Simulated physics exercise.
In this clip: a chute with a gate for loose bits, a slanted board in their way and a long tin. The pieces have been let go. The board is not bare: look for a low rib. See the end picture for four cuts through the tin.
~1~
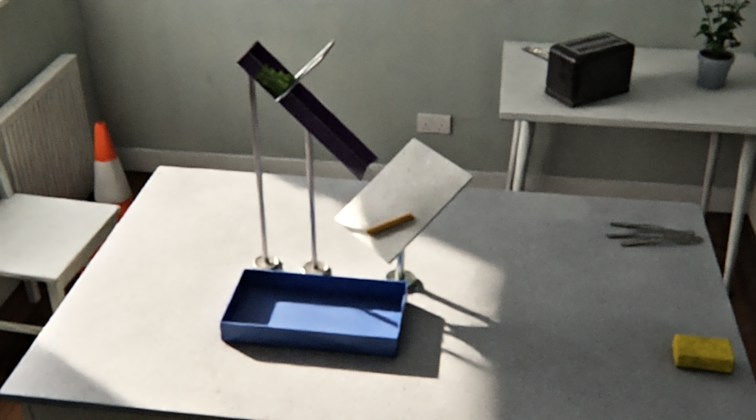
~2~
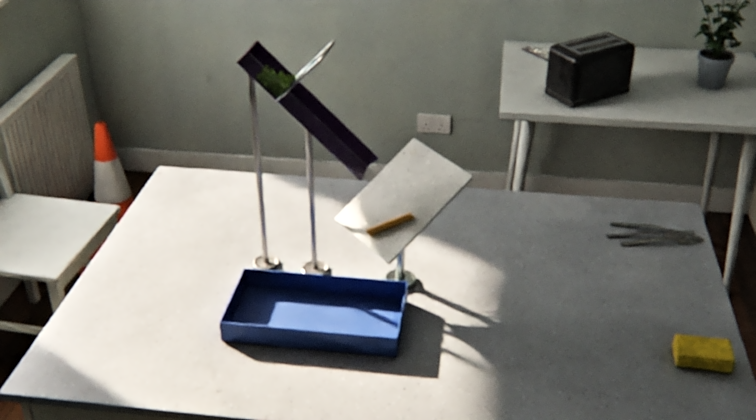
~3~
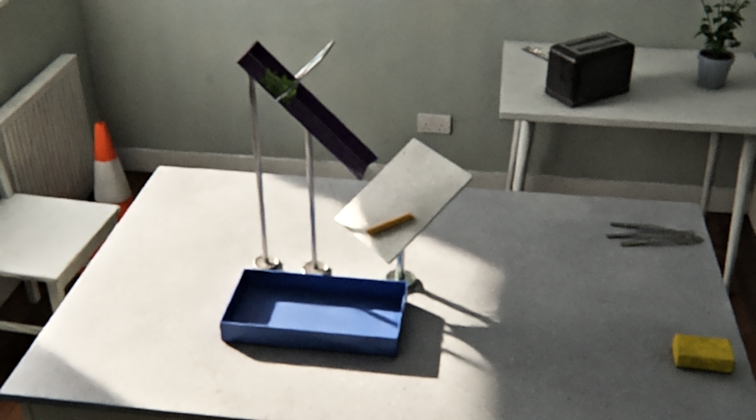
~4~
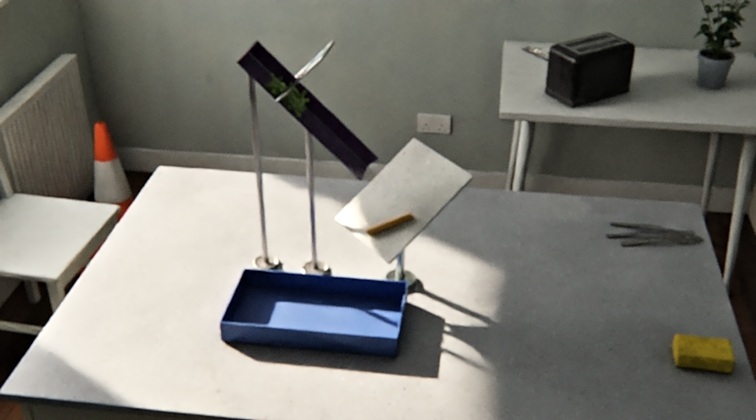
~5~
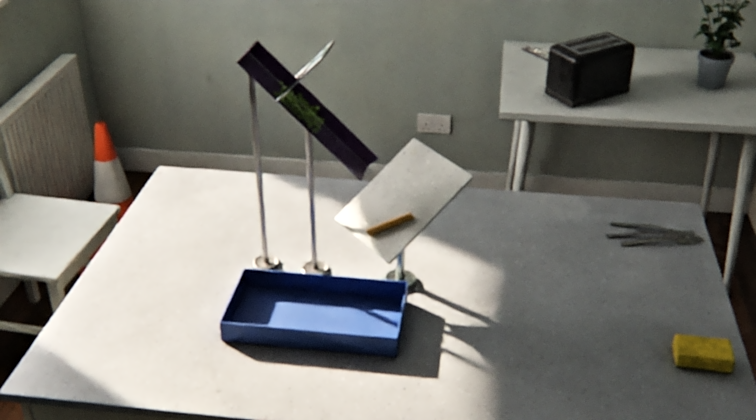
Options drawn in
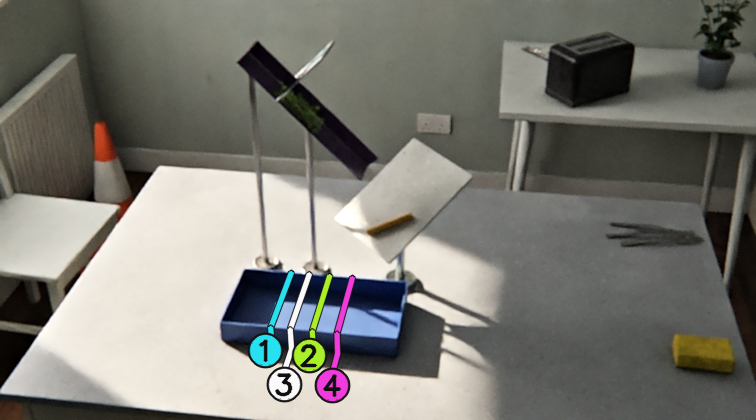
A pale grey table fills a room with grey-green walls, seen from slightly above by a still camera. On it, a dark purple chute on thin rods slopes down to the right above a tilted white board with a low orange-brown rib, behind an empty blue tin, with a yellow sponge at right. Small green bits slide slowly down the chute past its raised gate, spreading out slightly.
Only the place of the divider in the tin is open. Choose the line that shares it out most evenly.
It is 2.
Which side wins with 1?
More lands on the right.
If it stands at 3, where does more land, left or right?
Right.
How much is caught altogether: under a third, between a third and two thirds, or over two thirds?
Over two thirds.
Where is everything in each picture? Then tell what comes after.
The first frame shows load behind the gate (278, 82), dried peas; lip of the chute (364, 174), sloping fairly steeply.
The second frame shows middle of the board (402, 198), tilted fairly steeply; middle of its low edge (360, 240); of its high edge (442, 156).
The third frame shows front corners of the tin (220, 322) and (397, 338), empty; front of the load (292, 96).
The fourth frame shows middle of the load (291, 95); its front (305, 108), roughly a quarter of the way to the lip; rib from (410, 213) to (366, 230).
The fifth frame shows middle of the load (297, 107); its front (319, 126), roughly a third of the way to the lip.
On the marked copy, line 1 crosses the front rim at (270, 327); line 2 crosses the front rim at (312, 330); line 3 crosses the front rim at (290, 328); line 4 crosses the front rim at (337, 332).
For line 1, of what is caught, just a few on the left of the divider, almost all on the right.
For line 2, of what is caught, roughly half on the left of the divider, roughly half on the right.
For line 3, of what is caught, just a few on the left of the divider, almost all on the right.
For line 4, of what is caught, almost all on the left of the divider, about a tenth on the right.
